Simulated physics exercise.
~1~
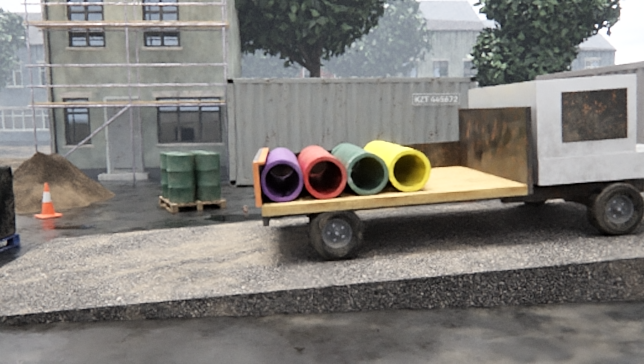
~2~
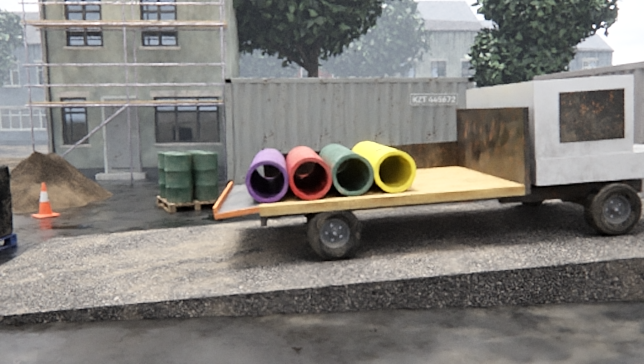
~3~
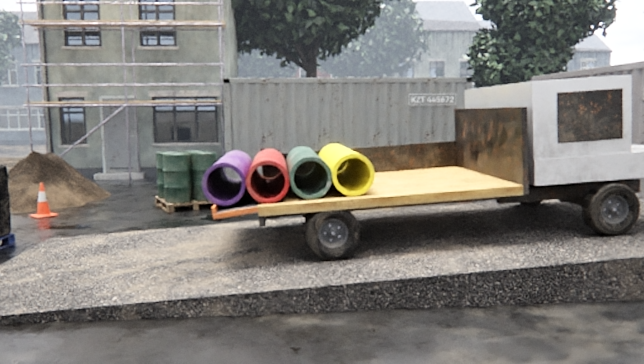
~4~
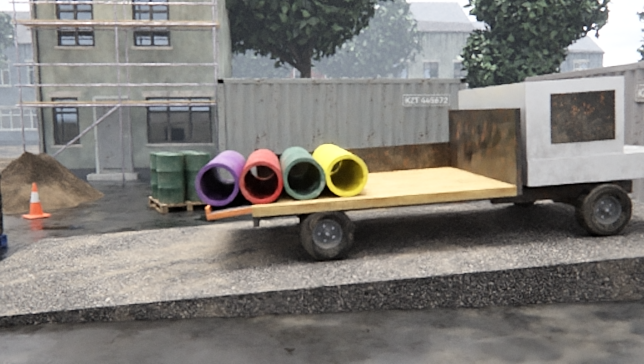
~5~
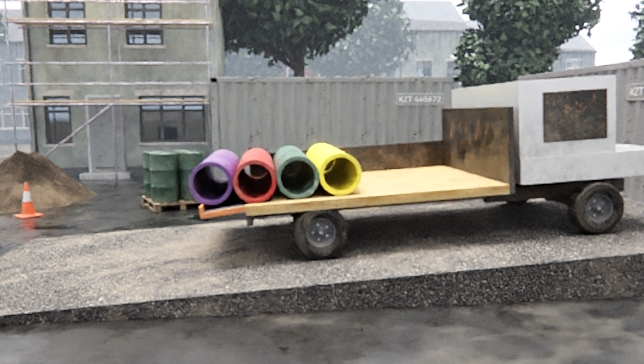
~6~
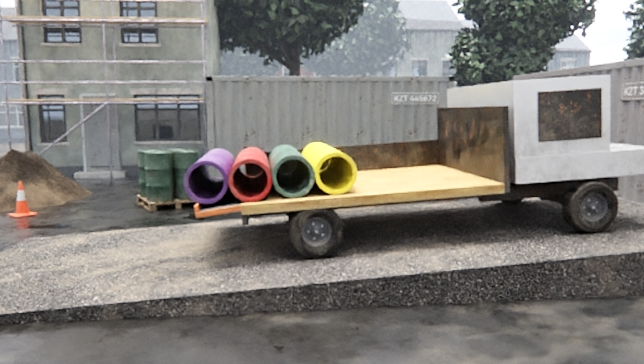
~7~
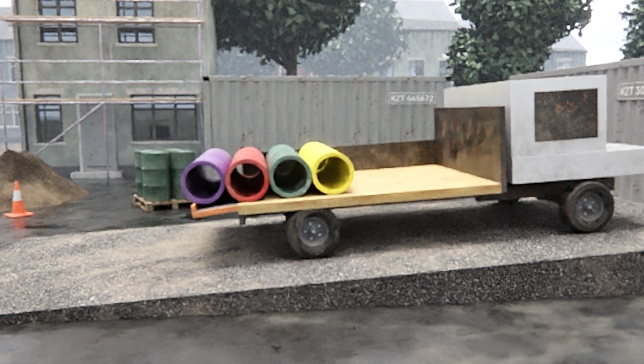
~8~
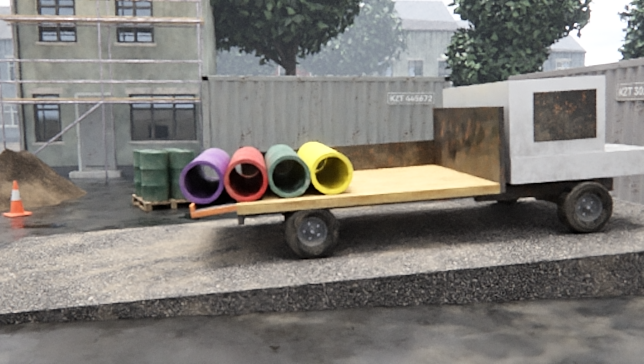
Four thick-walled pipes, purple, red, green and yellow from left to right, sit side by side against the raised tailgate of a flatbed truck, seen from the side on a gravel slope. The truck's pale cab is at the right, with a grey container, green barrels and a scaffolded building behind. The tailgate drops down to the left, and the pipes roll a short way left together. The view pans slightly right as they settle. At the end the purple pipe rests on the lowered tailgate, while the red and yellow ones remain on the bed, and none has fallen off.
